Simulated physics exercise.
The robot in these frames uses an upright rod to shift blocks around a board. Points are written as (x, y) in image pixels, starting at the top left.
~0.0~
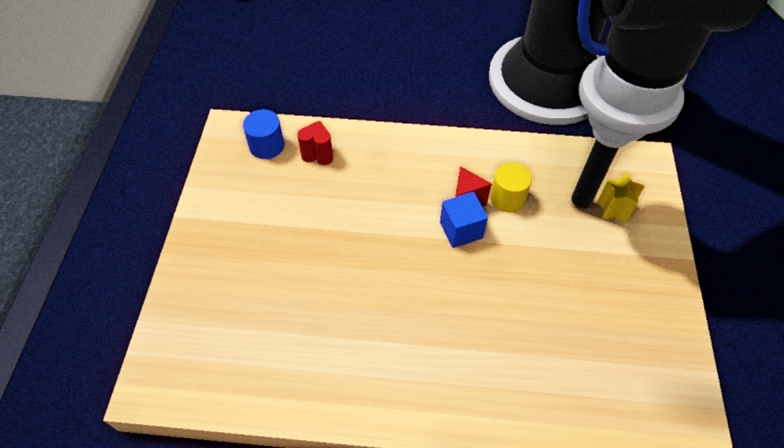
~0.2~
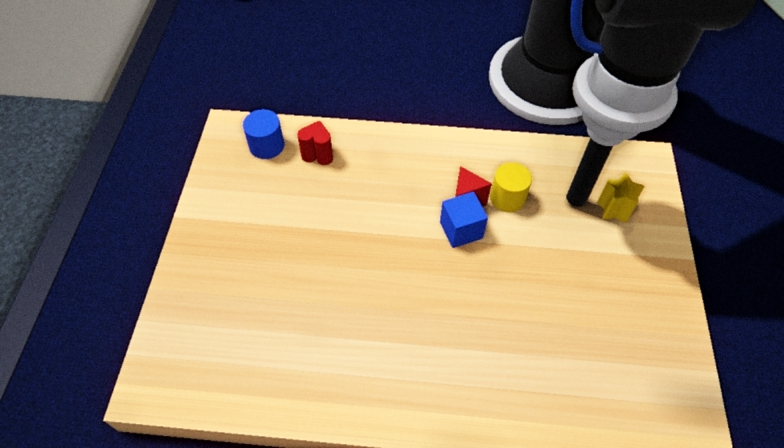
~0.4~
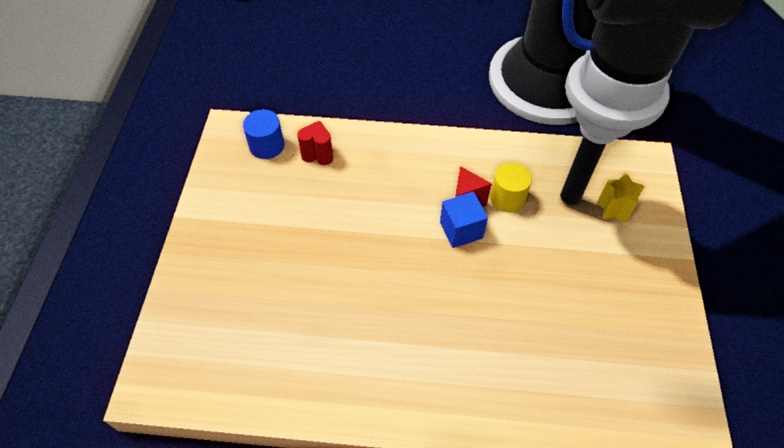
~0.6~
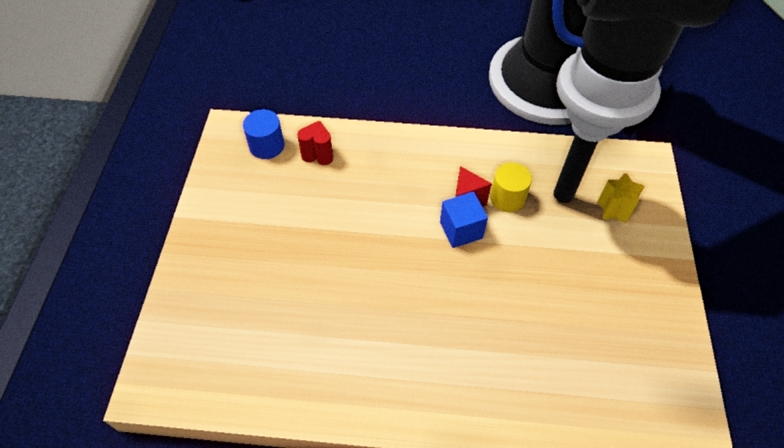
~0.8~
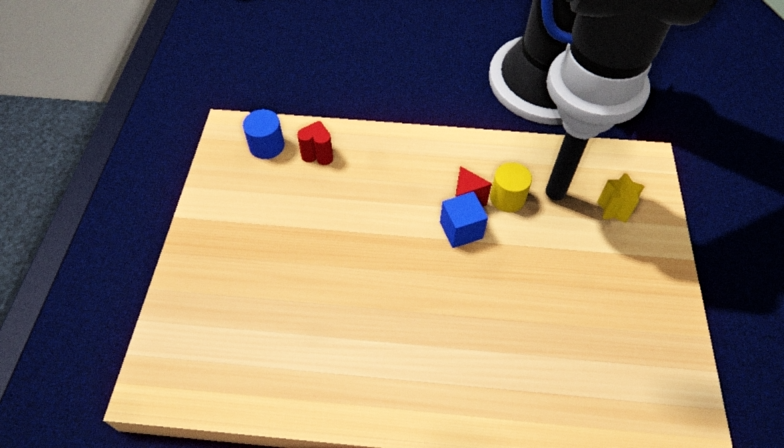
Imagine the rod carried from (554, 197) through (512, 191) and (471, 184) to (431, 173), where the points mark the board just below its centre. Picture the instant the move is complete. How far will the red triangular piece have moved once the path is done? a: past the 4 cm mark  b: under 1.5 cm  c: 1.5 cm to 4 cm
My pick is a.
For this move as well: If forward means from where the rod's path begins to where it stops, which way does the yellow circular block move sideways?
It is displaced to the left.
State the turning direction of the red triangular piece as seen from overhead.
Overhead view: Clockwise.
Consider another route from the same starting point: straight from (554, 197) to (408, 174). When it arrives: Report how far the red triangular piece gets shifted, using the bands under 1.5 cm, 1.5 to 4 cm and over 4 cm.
I'd go with over 4 cm for this block.
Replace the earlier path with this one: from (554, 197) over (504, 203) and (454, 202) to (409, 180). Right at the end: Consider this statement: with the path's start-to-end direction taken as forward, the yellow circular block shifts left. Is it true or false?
False
On the path given first. One third of the way, rod (512, 187); red triangular piece (460, 182), turned 30° clockwise; yellow circular block (492, 179).
Two thirds of the way, rod (471, 180); blue four-sided block (461, 215); red triangular piece (430, 190), turned 45° clockwise; yellow circular block (459, 181).
At the end, rod (432, 169); blue four-sided block (461, 215); red triangular piece (427, 191), turned 40° clockwise; yellow circular block (456, 182); yellow star-shaped block in place.
